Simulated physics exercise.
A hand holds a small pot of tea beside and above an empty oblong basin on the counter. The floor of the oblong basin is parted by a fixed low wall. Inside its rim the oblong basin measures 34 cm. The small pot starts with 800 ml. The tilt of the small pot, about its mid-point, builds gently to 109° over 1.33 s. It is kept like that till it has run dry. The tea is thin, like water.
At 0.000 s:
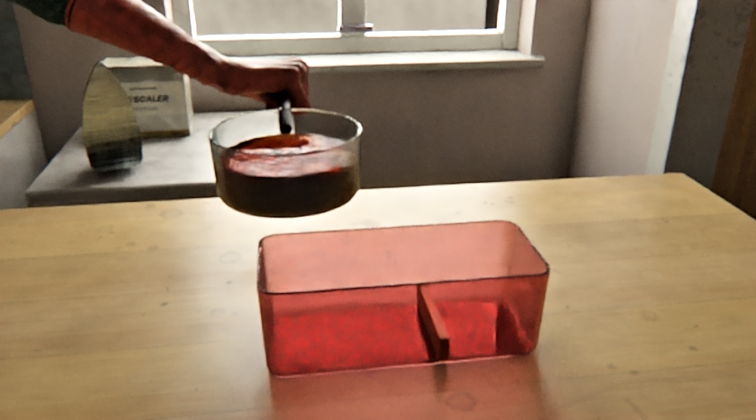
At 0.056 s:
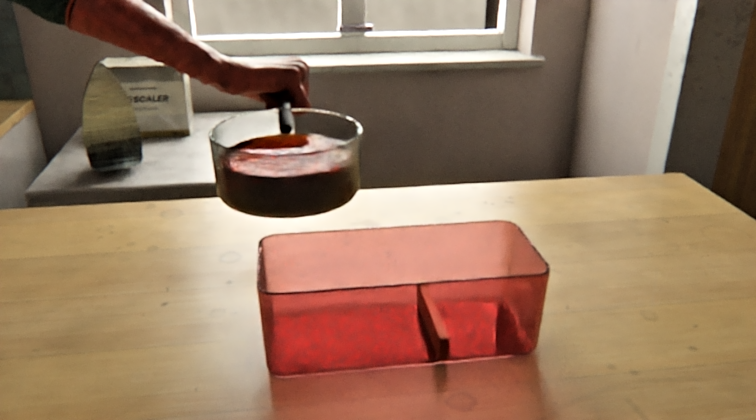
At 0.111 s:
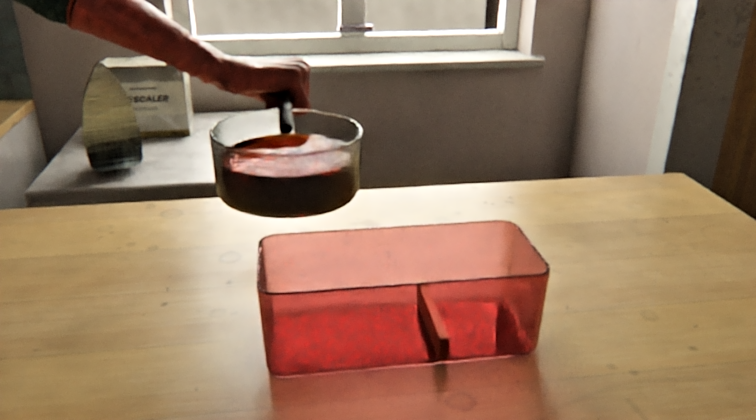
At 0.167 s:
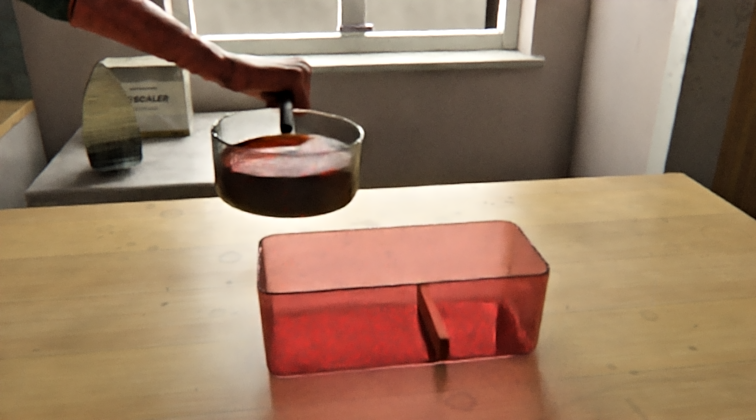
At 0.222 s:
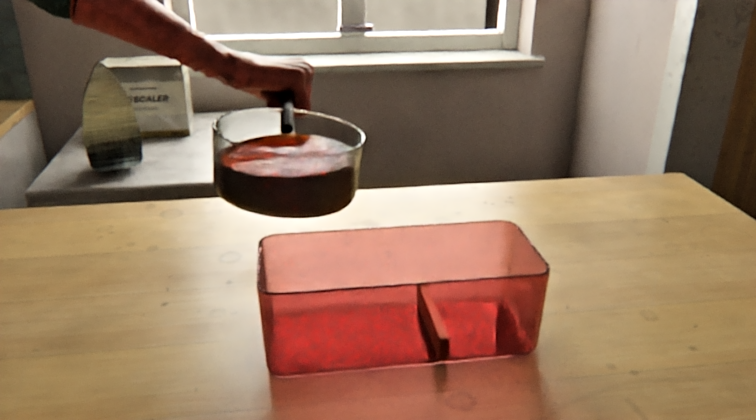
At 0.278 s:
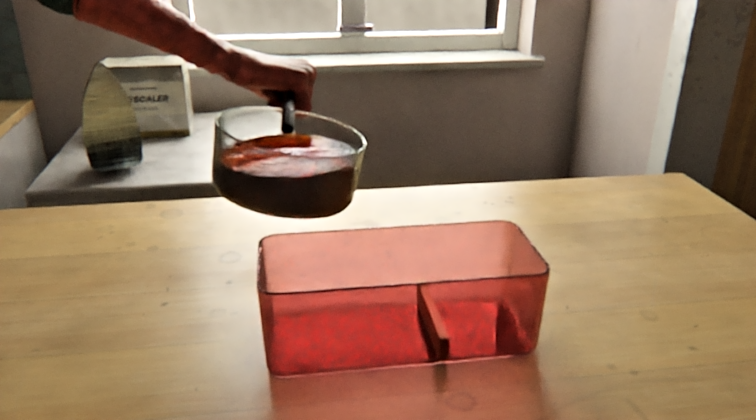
In the video, a hand holds a small pot of dark reddish tea above and to the left of an empty, see-through red oblong basin on a wooden counter, then gently tilts the pot slightly to the right.
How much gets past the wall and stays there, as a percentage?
The far part has some 10 per cent.
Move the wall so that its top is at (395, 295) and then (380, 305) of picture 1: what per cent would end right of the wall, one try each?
First 55, then 70 per cent.
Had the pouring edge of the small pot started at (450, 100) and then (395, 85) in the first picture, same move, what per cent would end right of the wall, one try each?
First 65, then 55 per cent.
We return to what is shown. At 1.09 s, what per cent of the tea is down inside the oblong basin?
About 82 per cent.
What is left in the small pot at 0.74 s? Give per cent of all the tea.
About 58 per cent.
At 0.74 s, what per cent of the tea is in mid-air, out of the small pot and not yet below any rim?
Some 30 per cent.
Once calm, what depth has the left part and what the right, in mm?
Left about 26 mm, right about 6 mm.
Then, 0.74 s in, the tilt is 65° and 58 per cent is still to pour, 12 is left of the wall and 0 right of it.
Then, 1.09 s in, the tilt is 100° and 10 per cent is still to pour, 76 is left of the wall and 6 right of it.
Then, 1.44 s in, the tilt is 109° and 0 per cent is still to pour, 89 is left of the wall and 10 right of it.
Then, 1.83 s in, the tilt is 109° and 0 per cent is still to pour, 89 is left of the wall and 10 right of it.
Finally, 89 per cent lies left of the wall, 10 right of it and 1 outside.
